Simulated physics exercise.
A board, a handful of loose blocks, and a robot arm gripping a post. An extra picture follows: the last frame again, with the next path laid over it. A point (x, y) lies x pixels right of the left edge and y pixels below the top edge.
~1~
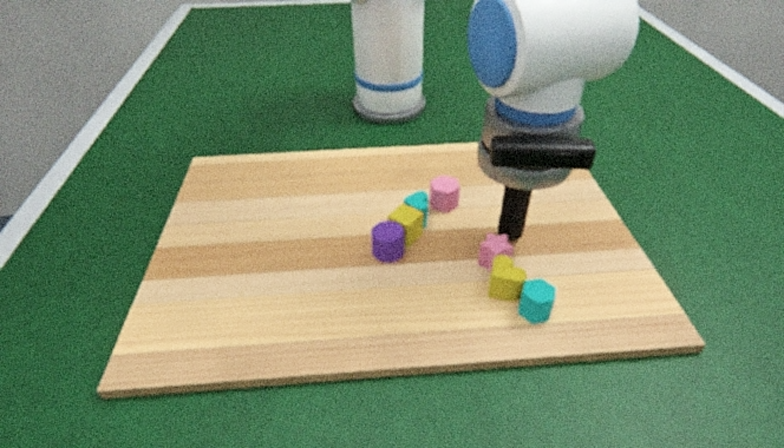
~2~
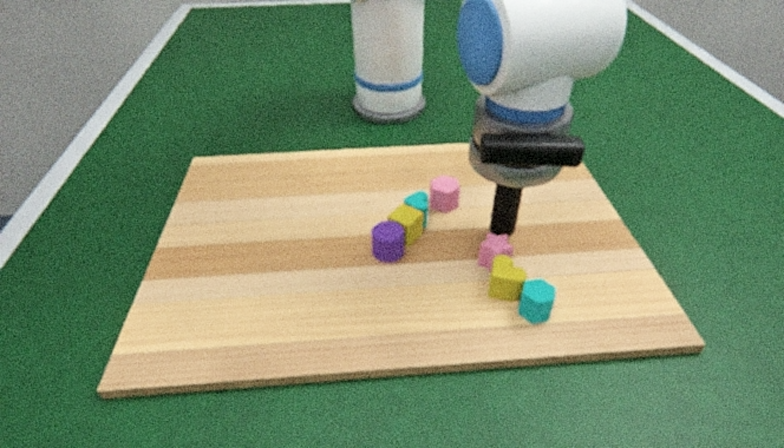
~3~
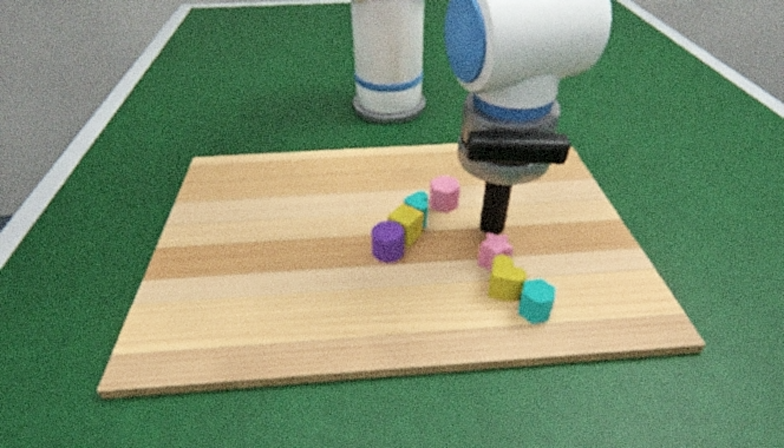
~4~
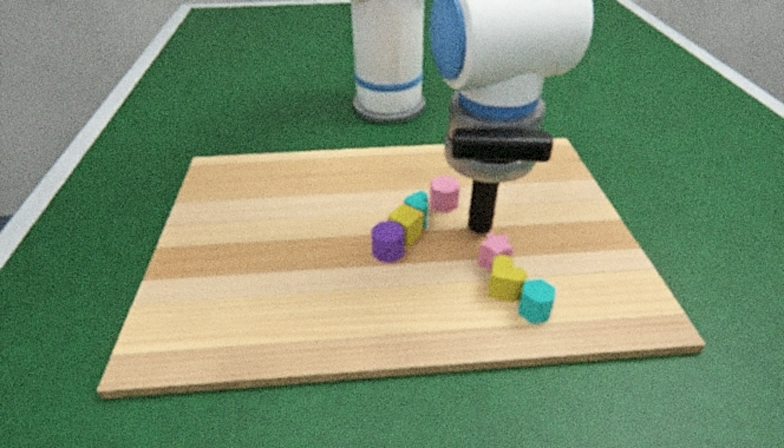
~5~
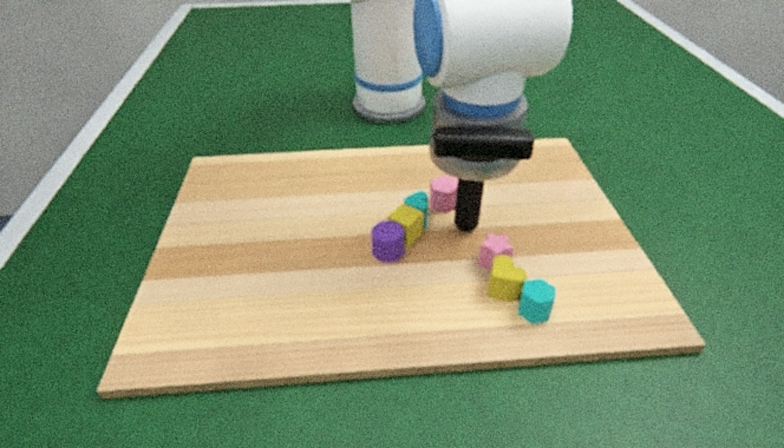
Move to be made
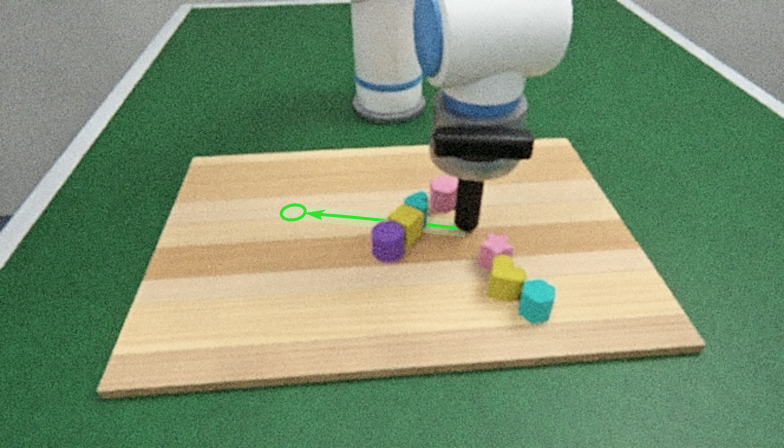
A robot arm slides a black post slowly left above the blocks on a board.
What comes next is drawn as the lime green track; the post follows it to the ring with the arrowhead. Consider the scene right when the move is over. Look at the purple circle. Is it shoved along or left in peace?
At the end of the path, the purple circle has moved off its old spot.
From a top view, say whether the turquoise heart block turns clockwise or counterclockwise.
It twists clockwise.
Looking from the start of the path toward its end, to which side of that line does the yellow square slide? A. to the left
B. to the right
Option A.
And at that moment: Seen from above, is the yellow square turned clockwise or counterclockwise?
The block turns counter-clockwise.
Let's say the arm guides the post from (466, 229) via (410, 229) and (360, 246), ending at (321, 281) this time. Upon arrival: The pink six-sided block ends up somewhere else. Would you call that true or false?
The statement is incorrect.
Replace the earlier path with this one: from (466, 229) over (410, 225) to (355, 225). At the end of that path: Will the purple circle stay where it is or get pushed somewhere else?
It is moved from its place.
Drawn move, in a line from (466, 229) to (293, 212).
What follows on the original path. One third of the way, post (406, 218); purple circle (380, 235); yellow square (383, 215), turned 30° anticlockwise; turquoise heart block (395, 191), turned 55° clockwise.
Two thirds of the way, post (348, 212); purple circle (379, 237); yellow square (364, 217), turned 90° anticlockwise; turquoise heart block (387, 186), turned 100° clockwise.
At the end, post (292, 207); purple circle (379, 237); yellow square (364, 217), turned 90° anticlockwise; turquoise heart block (387, 186), turned 100° clockwise; pink six-sided block still.
